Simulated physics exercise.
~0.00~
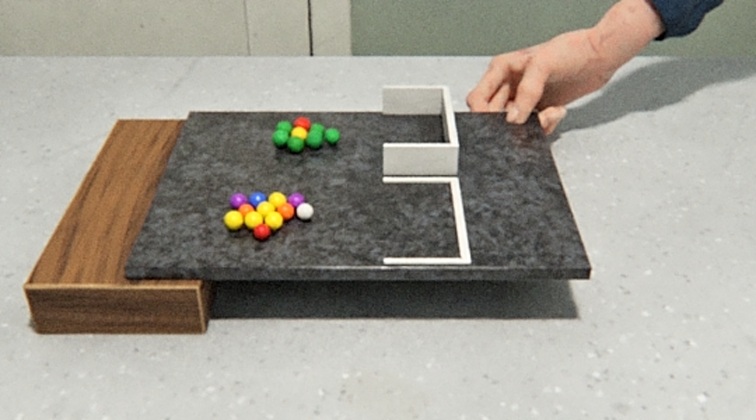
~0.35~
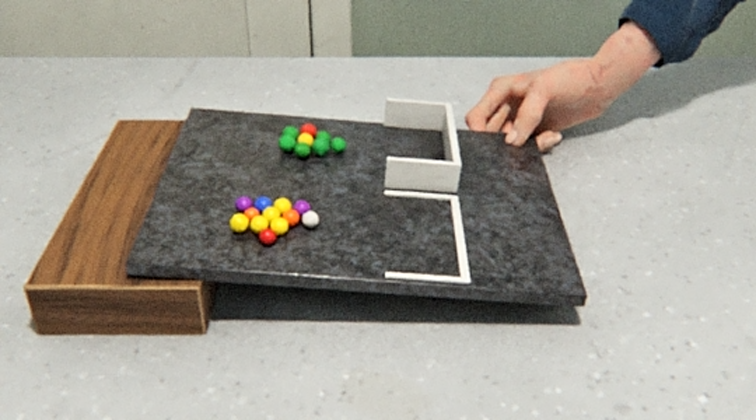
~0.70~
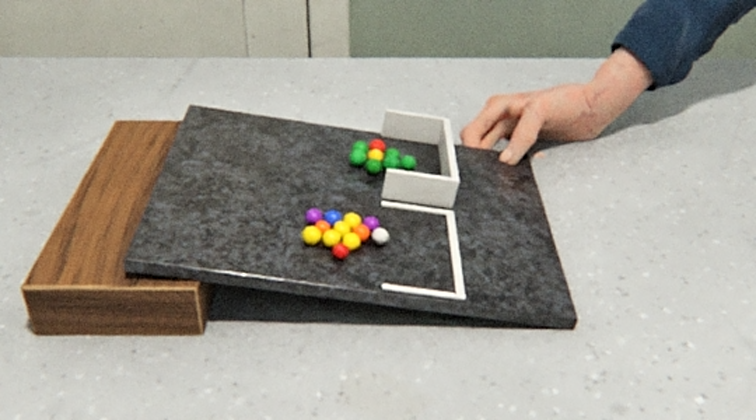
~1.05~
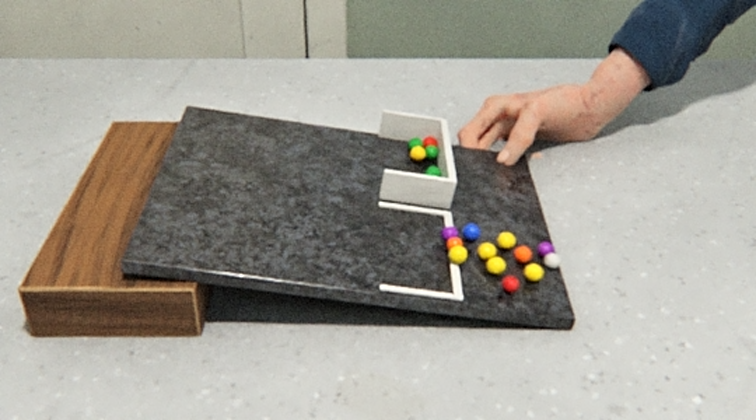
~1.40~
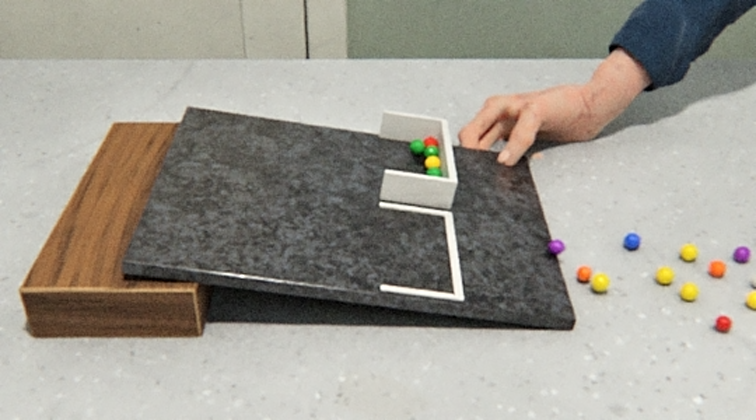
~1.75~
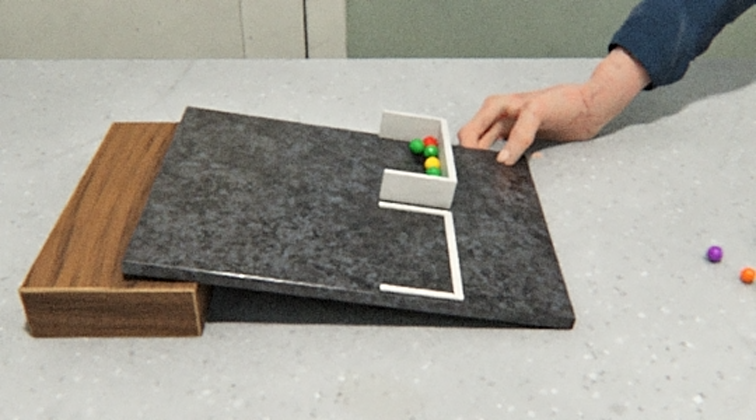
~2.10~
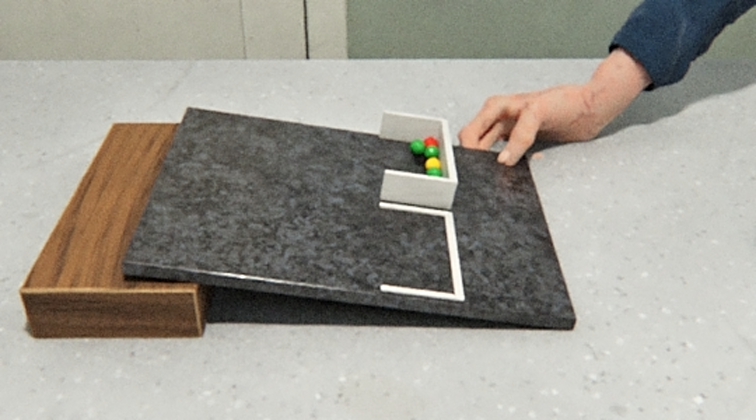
A hand in a dark blue sleeve holds the right end of a dark, stone-patterned board on a speckled pale counter, seen from the front and slightly above, its left end resting on a wooden block. Two clusters of small coloured balls sit on it, a mostly green one behind and a mixed one in front, each facing a white bracket-shaped barrier, the rear taller. The hand lowers its end, and both clusters move right. The rear balls gather inside their tall barrier, while the front ones cross their low strip, leave the board and roll out of view.
